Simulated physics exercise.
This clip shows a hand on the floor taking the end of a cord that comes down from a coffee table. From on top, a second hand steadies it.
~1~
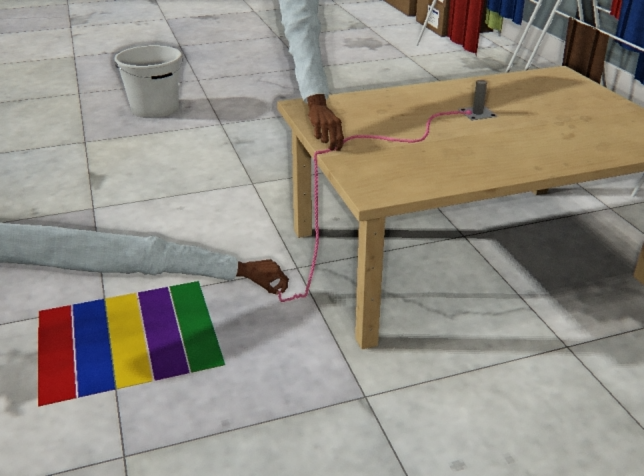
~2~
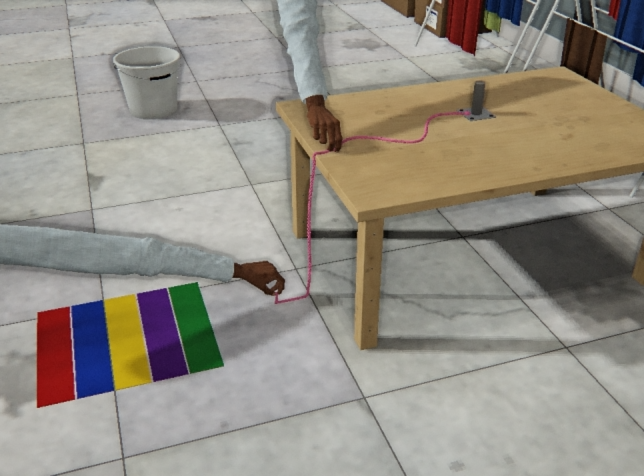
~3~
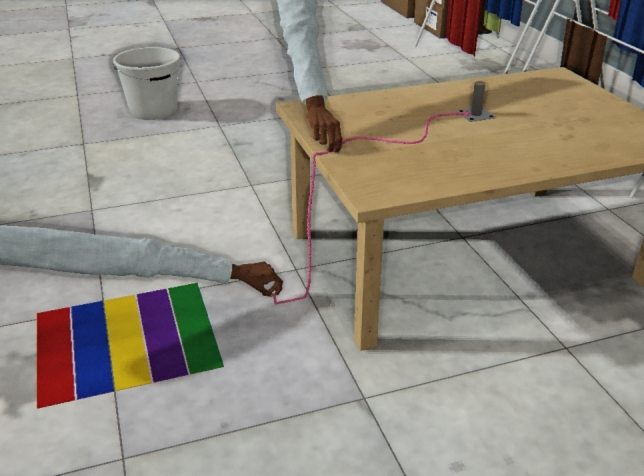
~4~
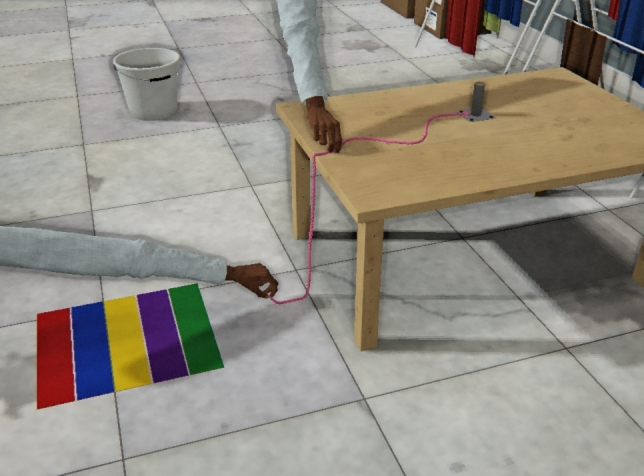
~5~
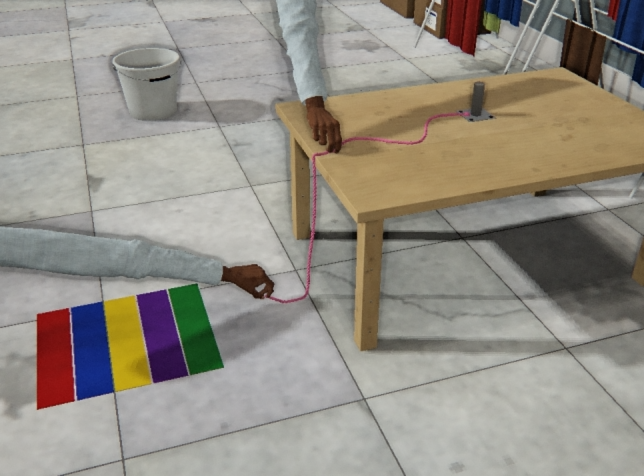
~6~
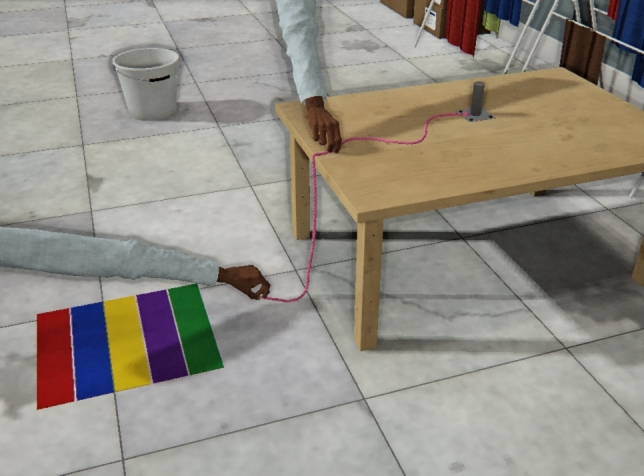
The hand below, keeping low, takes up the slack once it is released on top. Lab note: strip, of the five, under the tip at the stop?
Yellow.
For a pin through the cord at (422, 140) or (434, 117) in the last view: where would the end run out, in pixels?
Pixel positions per try: (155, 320); (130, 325).
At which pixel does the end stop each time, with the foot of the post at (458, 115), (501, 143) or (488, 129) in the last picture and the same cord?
The places are (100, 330), (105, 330) and (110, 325).
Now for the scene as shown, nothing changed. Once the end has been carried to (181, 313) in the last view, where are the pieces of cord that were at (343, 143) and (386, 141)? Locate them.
Point one: (314, 155); point two: (356, 142).
A little later, end near (181, 313); over green.
Next, end near (144, 320); over purple.
When it is tight, end near (123, 325); over yellow. The yellow one.
